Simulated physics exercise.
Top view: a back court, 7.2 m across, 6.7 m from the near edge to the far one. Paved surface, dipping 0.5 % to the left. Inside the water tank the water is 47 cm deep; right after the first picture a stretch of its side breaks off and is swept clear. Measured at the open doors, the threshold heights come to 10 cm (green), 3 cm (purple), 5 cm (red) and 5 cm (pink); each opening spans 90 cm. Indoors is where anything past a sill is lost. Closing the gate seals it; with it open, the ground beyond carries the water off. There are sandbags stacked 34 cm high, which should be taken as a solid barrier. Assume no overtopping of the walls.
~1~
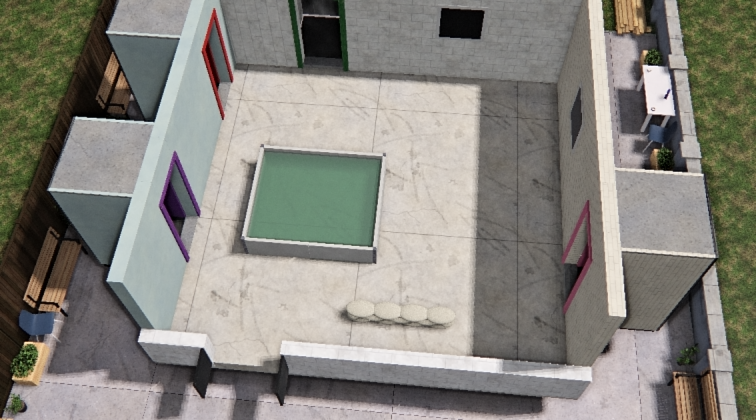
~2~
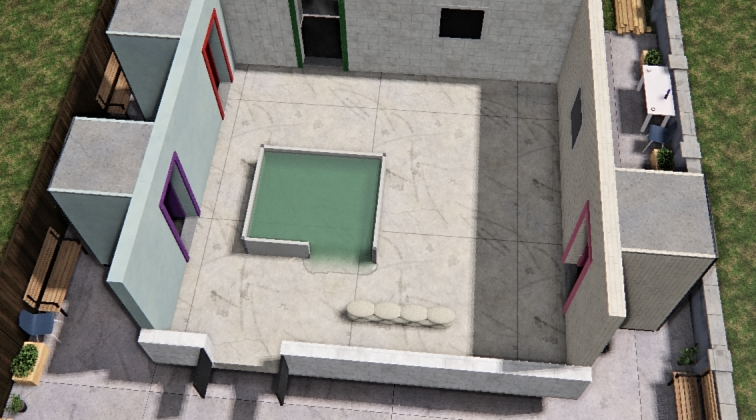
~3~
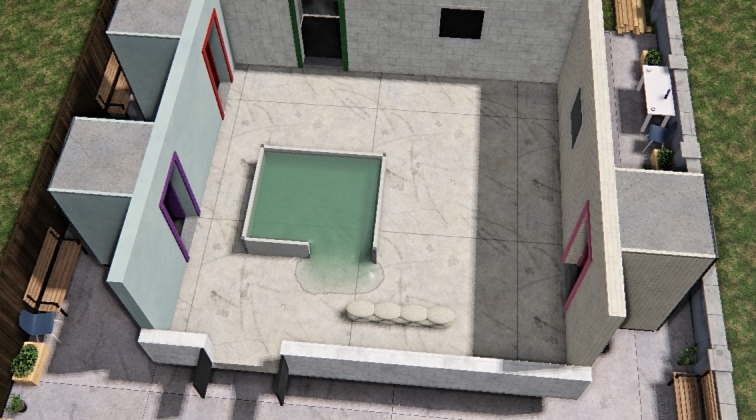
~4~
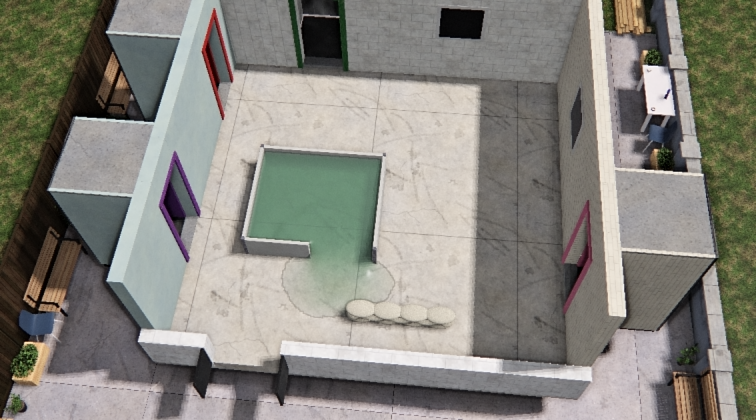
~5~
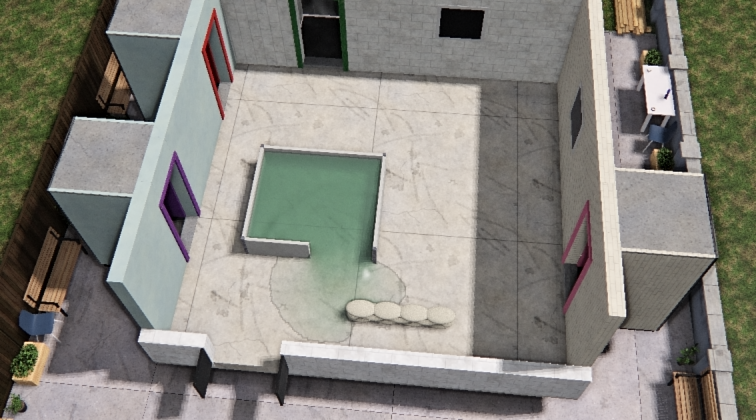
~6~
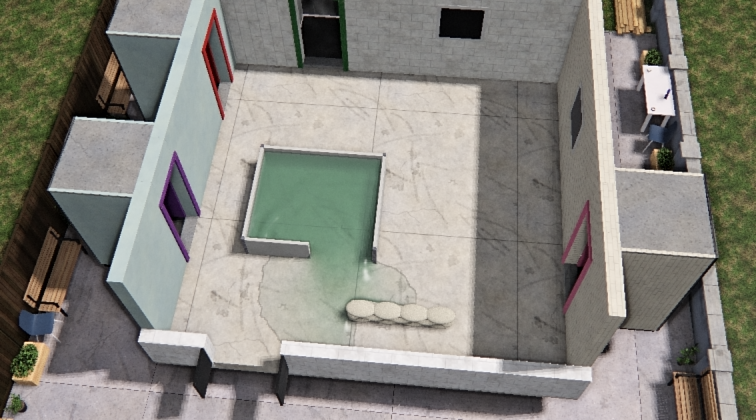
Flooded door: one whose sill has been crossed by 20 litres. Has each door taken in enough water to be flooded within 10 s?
The green door holds the inflow within the limit, the purple door holds the inflow within the limit, the red door holds the inflow within the limit, the pink door lets the inflow top the limit.
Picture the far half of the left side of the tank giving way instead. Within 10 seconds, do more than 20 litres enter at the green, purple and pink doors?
Then: Green short of it, purple beyond it, pink short of it.
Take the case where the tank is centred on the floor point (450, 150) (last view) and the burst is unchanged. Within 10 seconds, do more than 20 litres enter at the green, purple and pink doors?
Against the limit, the green door stays within it, the purple door exceeds it and the pink door exceeds it.
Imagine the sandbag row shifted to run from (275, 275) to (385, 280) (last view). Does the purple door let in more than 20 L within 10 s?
Next, purple ends up on the high side.
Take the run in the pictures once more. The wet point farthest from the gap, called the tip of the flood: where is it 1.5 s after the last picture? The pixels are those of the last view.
About (549, 311) in the last view.
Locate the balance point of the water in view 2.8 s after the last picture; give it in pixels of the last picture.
The water's centre sits at about (345, 255).
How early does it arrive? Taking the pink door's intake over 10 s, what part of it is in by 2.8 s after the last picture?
Some 35 per cent by then.
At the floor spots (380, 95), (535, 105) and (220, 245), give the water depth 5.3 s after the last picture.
Reading - approx. 0 / 2 / 3 cm.
Then, 0.7 s after the last picture water covers 10 % of the floor and is deepest (33 cm) near (362, 305); green door not reached, purple door not reached, red door not reached, pink door not reached.
Then, 1.5 s after the last picture water covers 25 % of the floor and is deepest (33 cm) near (362, 305); green door not reached, purple door not reached, red door not reached, pink door not reached.
Then, 2.8 s after the last picture water covers 40 % of the floor and is deepest (22 cm) near (362, 305); green door not reached, purple door 2 cm at the sill, 0 L in, red door not reached, pink door 12 cm at the sill, 29 L in.
Then, 5.3 s after the last picture water covers 55 % of the floor and is deepest (15 cm) near (353, 304); green door not reached, purple door 4 cm at the sill, 1 L in, red door not reached, pink door 8 cm at the sill, 74 L in.
Then, 9.3 s after the last picture water covers 85 % of the floor and is deepest (8 cm) near (353, 304); green door 3 cm at the sill, 0 L in, purple door 3 cm at the sill, 2 L in, red door 3 cm at the sill, 0 L in, pink door 5 cm at the sill, 87 L in.
